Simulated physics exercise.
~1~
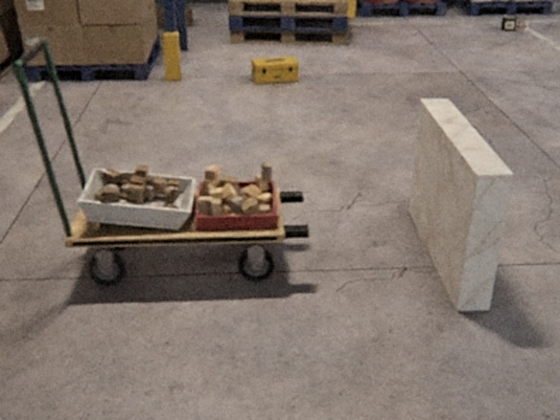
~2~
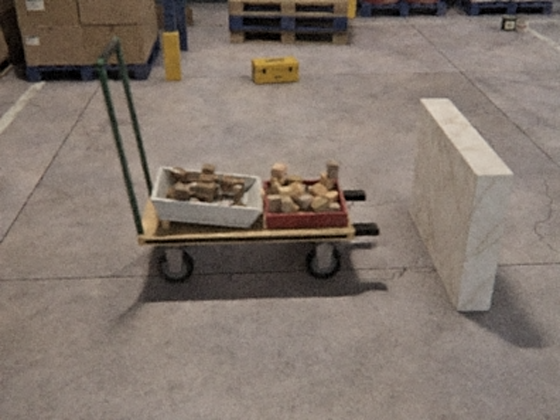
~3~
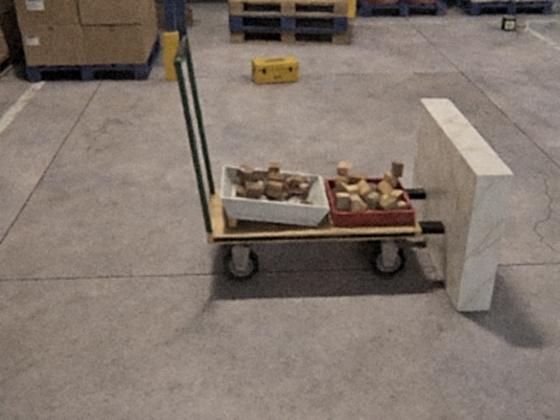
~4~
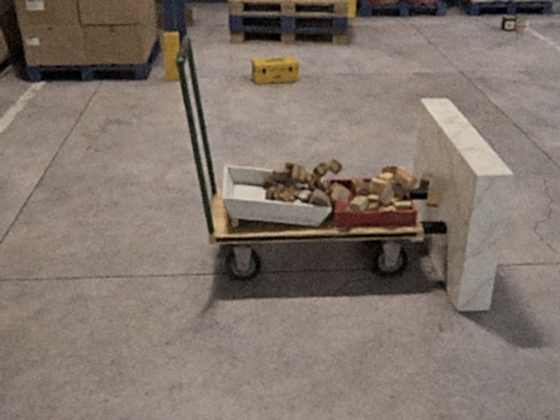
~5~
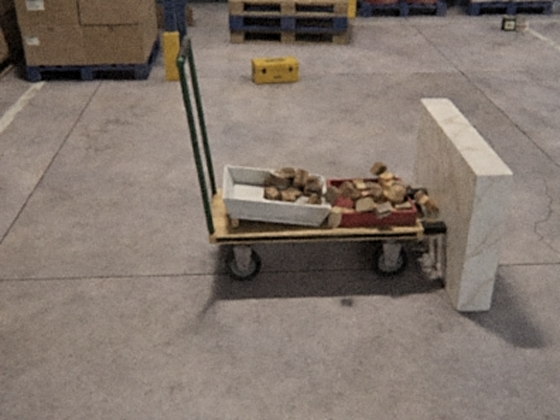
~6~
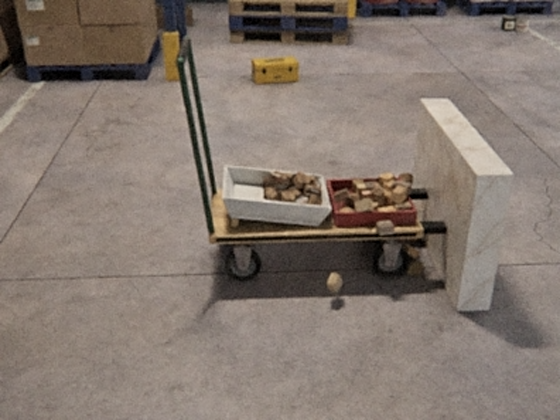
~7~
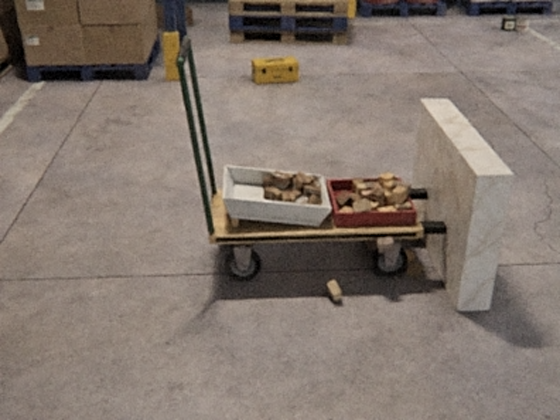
A trolley carrying a white container and a red container of small wooden blocks rolled right until a pale upright slab stopped it; the blocks lurched forward, and a few spilled out, one ending on the floor in front of the trolley.
